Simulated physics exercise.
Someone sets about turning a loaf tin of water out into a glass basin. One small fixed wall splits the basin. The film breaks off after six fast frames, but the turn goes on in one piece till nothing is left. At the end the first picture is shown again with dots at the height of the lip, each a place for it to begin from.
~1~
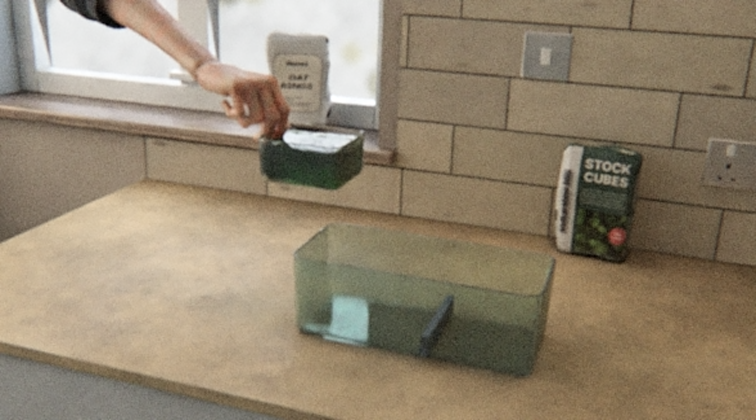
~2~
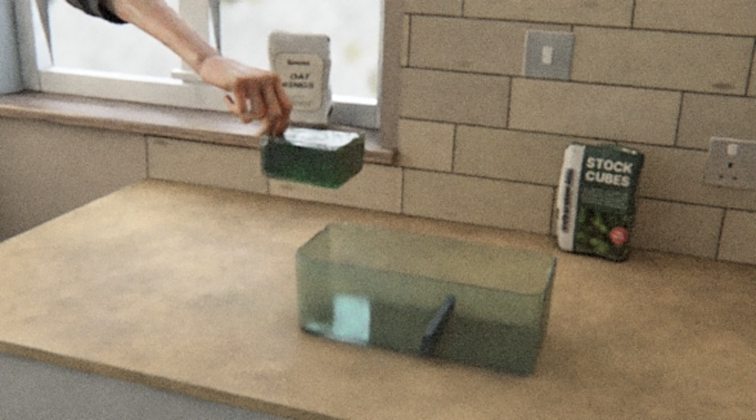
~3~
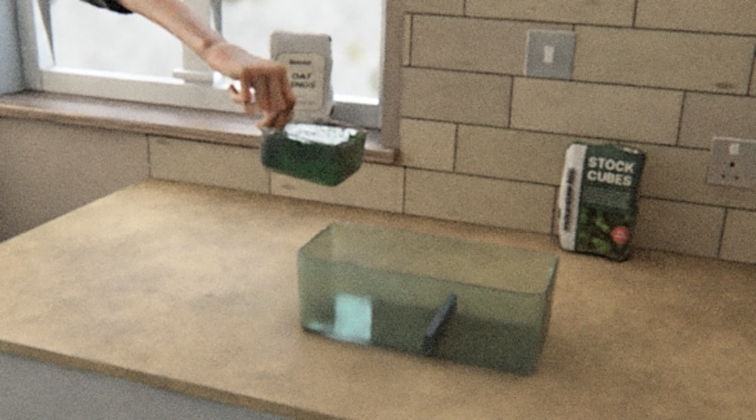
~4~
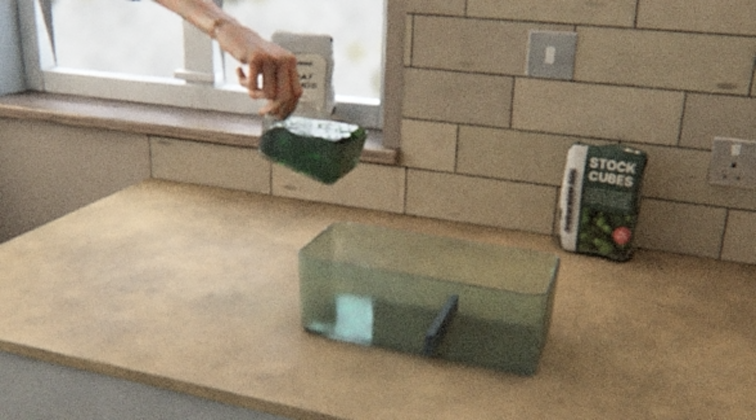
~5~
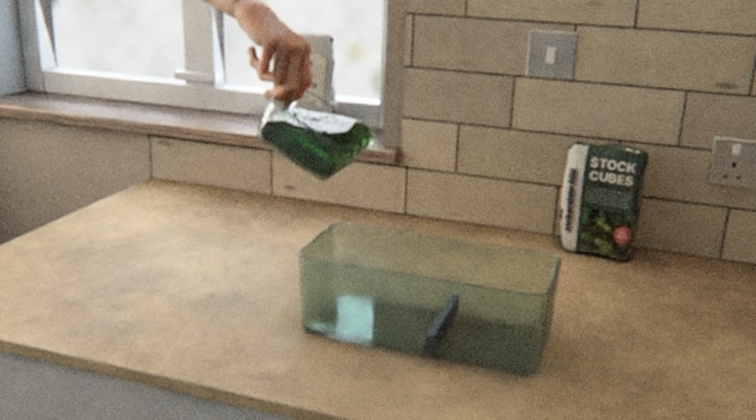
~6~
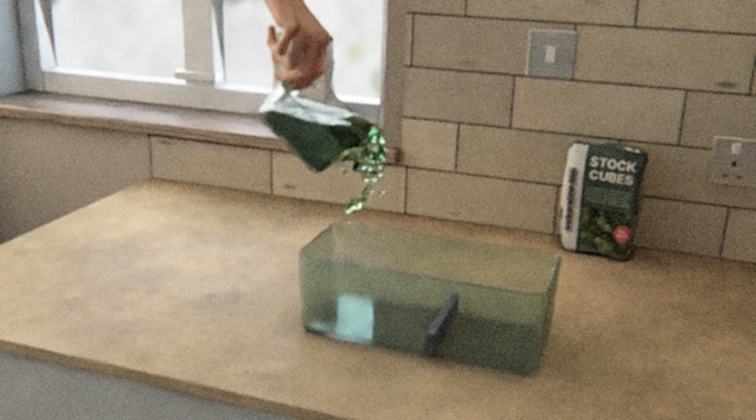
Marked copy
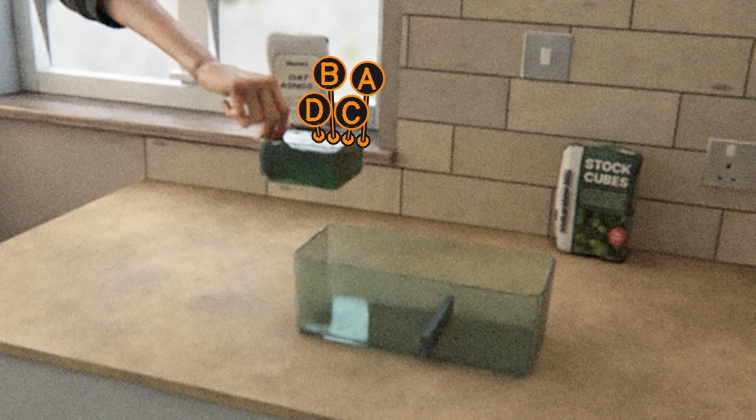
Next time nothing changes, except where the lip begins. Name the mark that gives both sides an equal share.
Take A.
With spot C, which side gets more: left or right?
More ends on the left.
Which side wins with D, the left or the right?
The left side.
On the marked copy, A at (363, 140); B at (333, 137); C at (348, 139); D at (318, 135).
If A is chosen, about 49 % ends left of the wall and 49 % right of it.
If B is chosen, about 82 % ends left of the wall and 16 % right of it.
If C is chosen, about 75 % ends left of the wall and 24 % right of it.
If D is chosen, about 79 % ends left of the wall and 19 % right of it; 3 % is lost outside.
